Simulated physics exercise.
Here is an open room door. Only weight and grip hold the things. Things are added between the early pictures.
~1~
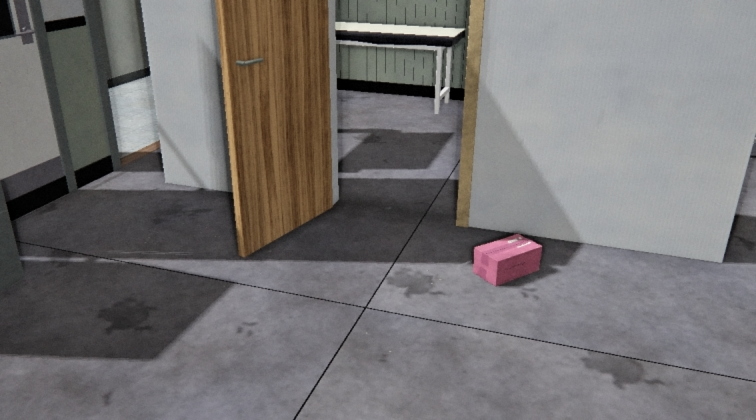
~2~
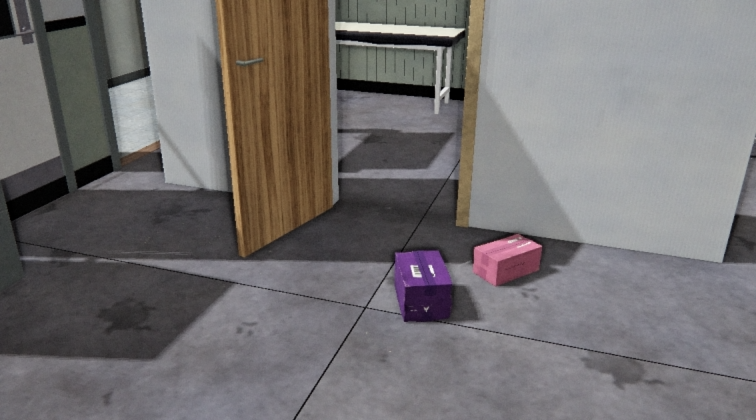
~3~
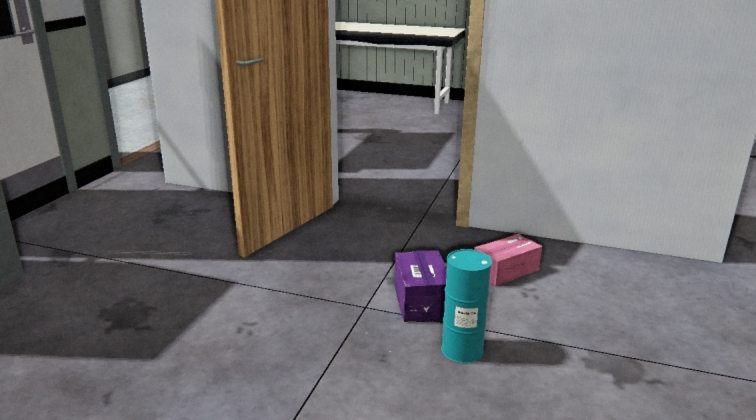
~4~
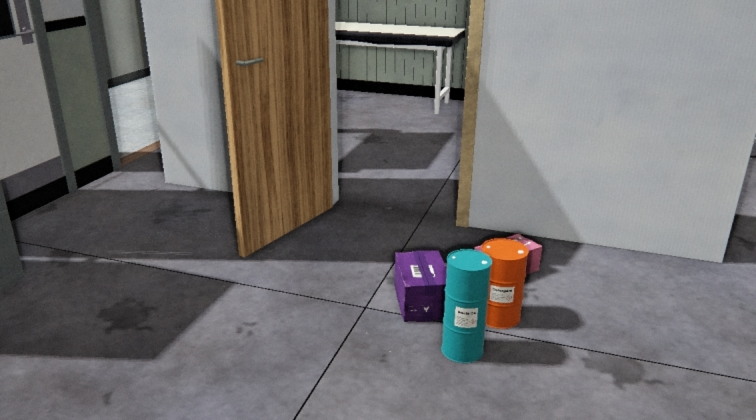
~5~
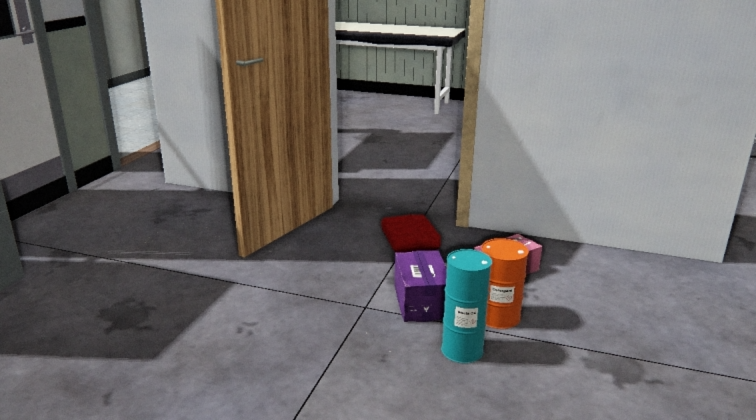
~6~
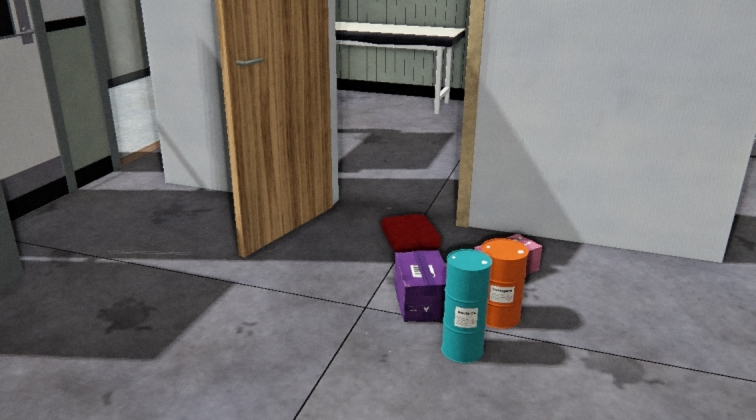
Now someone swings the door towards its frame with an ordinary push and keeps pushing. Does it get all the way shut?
The door stops short.
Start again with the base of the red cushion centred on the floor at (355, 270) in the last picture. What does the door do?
Then it shuts.
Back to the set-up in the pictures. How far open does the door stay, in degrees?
Some 20° open.
Then, 0.60 s after the last picture, door 82° open.
Then, 1.00 s after the last picture, door 49° open.
Then, 1.20 s after the last picture, door 30° open; red cushion slid a little near (423, 227).
Then, 1.30 s after the last picture, door 20° open; red cushion slid about its own width near (432, 221).
At rest, door 20° open; moved from the start, red cushion; the other 4 in place. Seen from the same camera at the end, red cushion near (433, 221).
